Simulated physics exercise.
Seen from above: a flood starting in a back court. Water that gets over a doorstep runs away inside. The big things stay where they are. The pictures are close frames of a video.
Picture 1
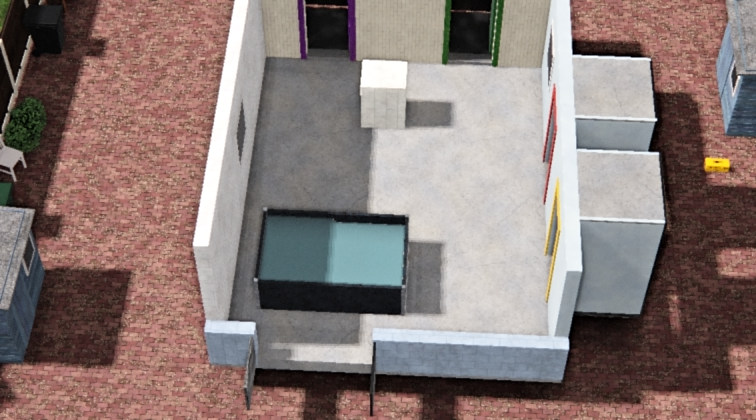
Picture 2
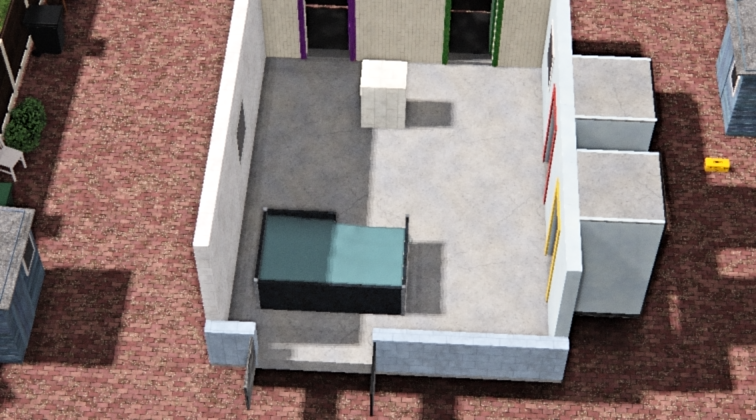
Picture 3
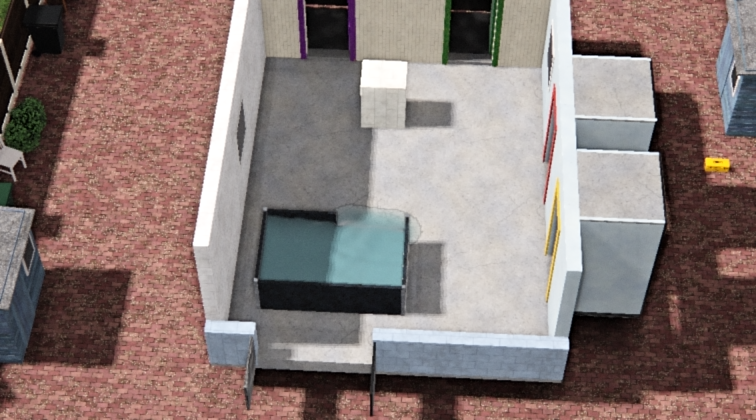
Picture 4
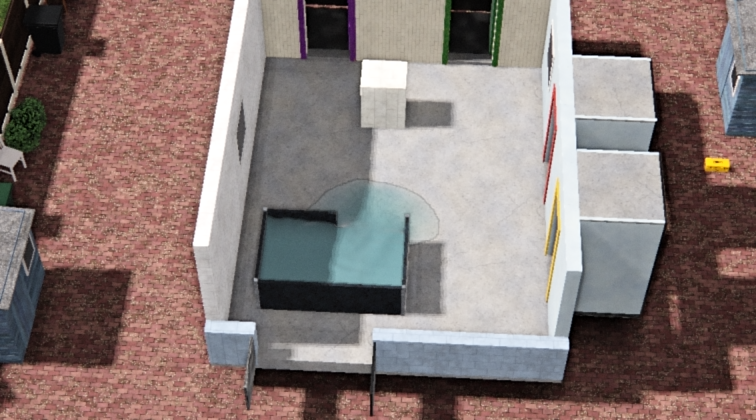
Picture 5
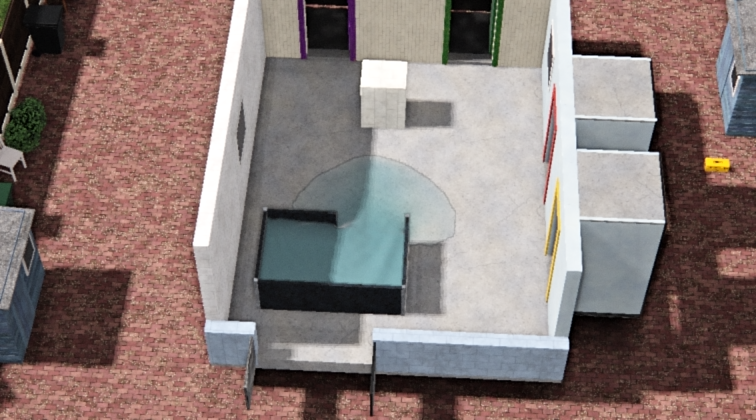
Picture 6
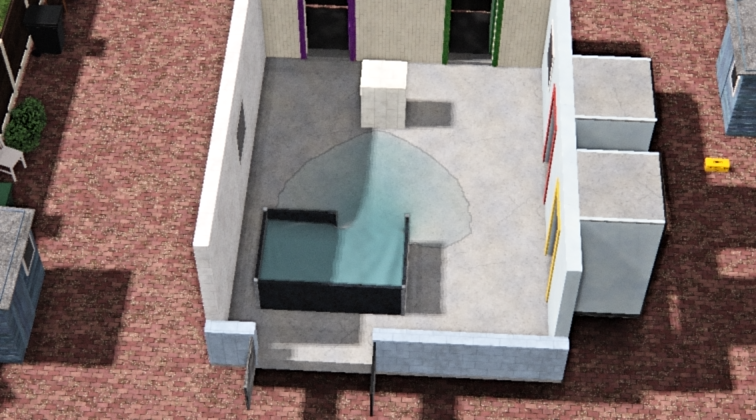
To begin with, still teal water fills a dark rectangular tank inside a pale walled court, seen from above. Then part of the tank's far side opens and water pours out through the gap, spreading across the grey floor in a widening fan towards the white block.
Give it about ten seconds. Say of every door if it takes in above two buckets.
One by one: The purple door takes more than that; the green door takes more than that; the yellow door stays under that; the red door takes more than that.
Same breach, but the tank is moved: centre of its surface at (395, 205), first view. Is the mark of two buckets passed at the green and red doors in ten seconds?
One by one: Green is over; red passes that mark.
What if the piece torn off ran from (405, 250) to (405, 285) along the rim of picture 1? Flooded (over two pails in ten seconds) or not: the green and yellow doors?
In short: Green keeps below it; yellow goes over.
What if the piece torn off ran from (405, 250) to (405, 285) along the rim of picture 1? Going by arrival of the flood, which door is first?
The yellow-painted one.
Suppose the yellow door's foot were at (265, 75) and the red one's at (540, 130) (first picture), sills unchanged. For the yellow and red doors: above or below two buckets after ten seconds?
My reading: The yellow one takes more; the red one goes over.
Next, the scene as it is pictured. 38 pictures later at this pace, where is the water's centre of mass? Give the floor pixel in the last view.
I would point to (391, 159).
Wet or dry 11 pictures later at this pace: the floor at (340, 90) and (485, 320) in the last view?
One after the other: Covered, clear.
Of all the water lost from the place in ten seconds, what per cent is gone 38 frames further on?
About 75 per cent.
A moment on, water covers 40 % of the floor; the purple door not reached, the green door not reached, the yellow door not reached, the red door not reached.
Next, water covers 60 % of the floor; the purple door under two buckets in, the green door under two buckets in, the yellow door not reached, the red door under two buckets in.
Then, water covers 60 % of the floor; the purple door over two buckets in, the green door over two buckets in, the yellow door not reached, the red door over two buckets in.
Later, water covers 70 % of the floor; the purple door far over two buckets in, the green door far over two buckets in, the yellow door wet at the sill, nothing in, the red door over two buckets in.
In the end, water covers 95 % of the floor; the purple door far over two buckets in, the green door far over two buckets in, the yellow door wet at the sill, nothing in, the red door far over two buckets in.
